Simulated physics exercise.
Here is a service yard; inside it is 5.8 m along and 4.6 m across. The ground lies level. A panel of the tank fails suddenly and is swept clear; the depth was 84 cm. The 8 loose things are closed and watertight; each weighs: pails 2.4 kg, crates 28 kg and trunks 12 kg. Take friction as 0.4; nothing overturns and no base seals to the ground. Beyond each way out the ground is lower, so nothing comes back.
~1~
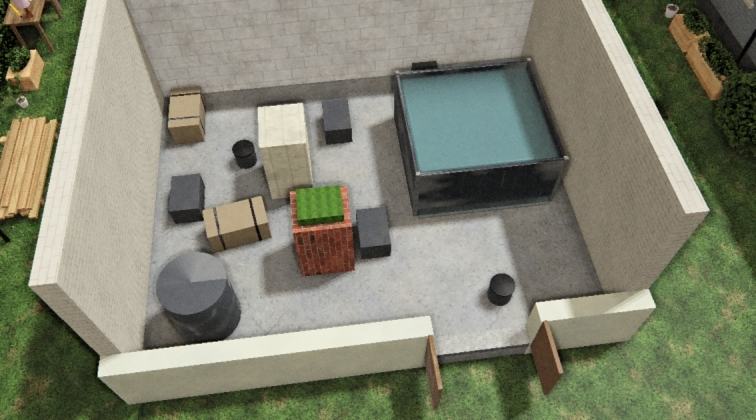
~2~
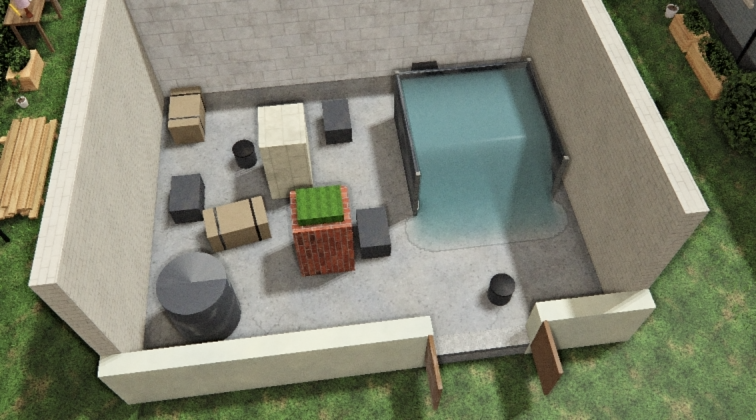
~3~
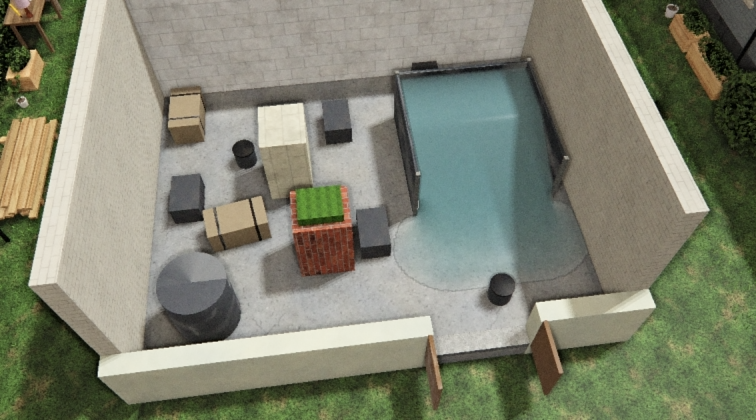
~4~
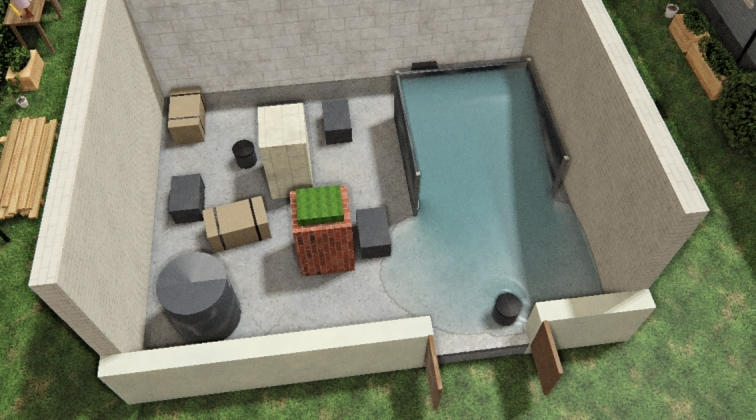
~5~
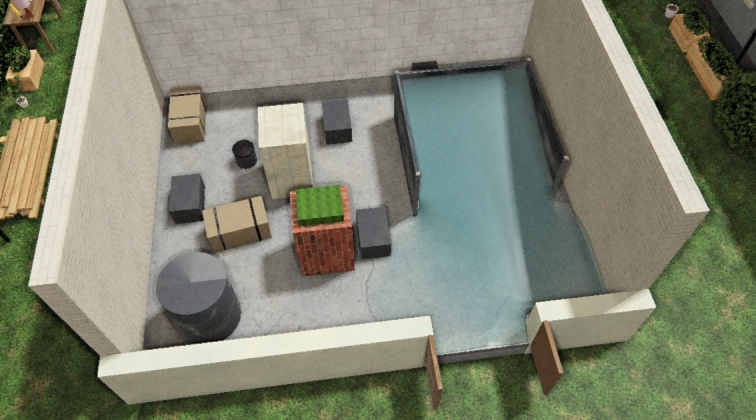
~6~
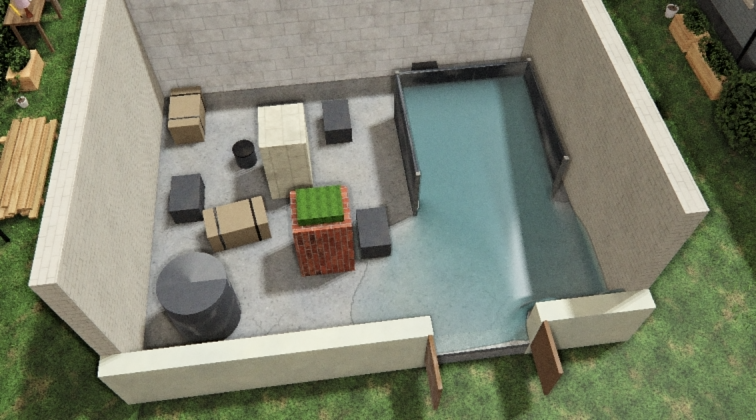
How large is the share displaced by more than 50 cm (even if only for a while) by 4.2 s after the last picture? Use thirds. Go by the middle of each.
It is one to two thirds.
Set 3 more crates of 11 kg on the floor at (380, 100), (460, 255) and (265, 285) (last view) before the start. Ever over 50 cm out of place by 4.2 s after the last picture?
In turn: Less, past it, more.
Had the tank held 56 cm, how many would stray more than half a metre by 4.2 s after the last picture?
Then 2.
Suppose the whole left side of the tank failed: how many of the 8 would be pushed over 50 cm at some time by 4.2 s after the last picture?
In that case 8 of them.
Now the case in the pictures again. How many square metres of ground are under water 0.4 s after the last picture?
Roughly 9.5 m2.
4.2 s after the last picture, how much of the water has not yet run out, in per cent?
About 60 per cent.
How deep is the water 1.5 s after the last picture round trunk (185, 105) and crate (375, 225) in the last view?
About 0 and 1 cm.
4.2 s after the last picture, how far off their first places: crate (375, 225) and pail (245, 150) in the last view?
In turn: 10 cm, 80 cm.
Then, 0.4 s after the last picture 1 of 8 are over 50 cm from their spots; 0 afloat.
Then, 1.5 s after the last picture 1 of 8 are over 50 cm from their spots; 0 afloat.
Then, 2.8 s after the last picture 2 of 8 are over 50 cm from their spots; 0 afloat.
Then, 4.2 s after the last picture 4 of 8 are over 50 cm from their spots, and 4 have been at some point; 0 afloat.
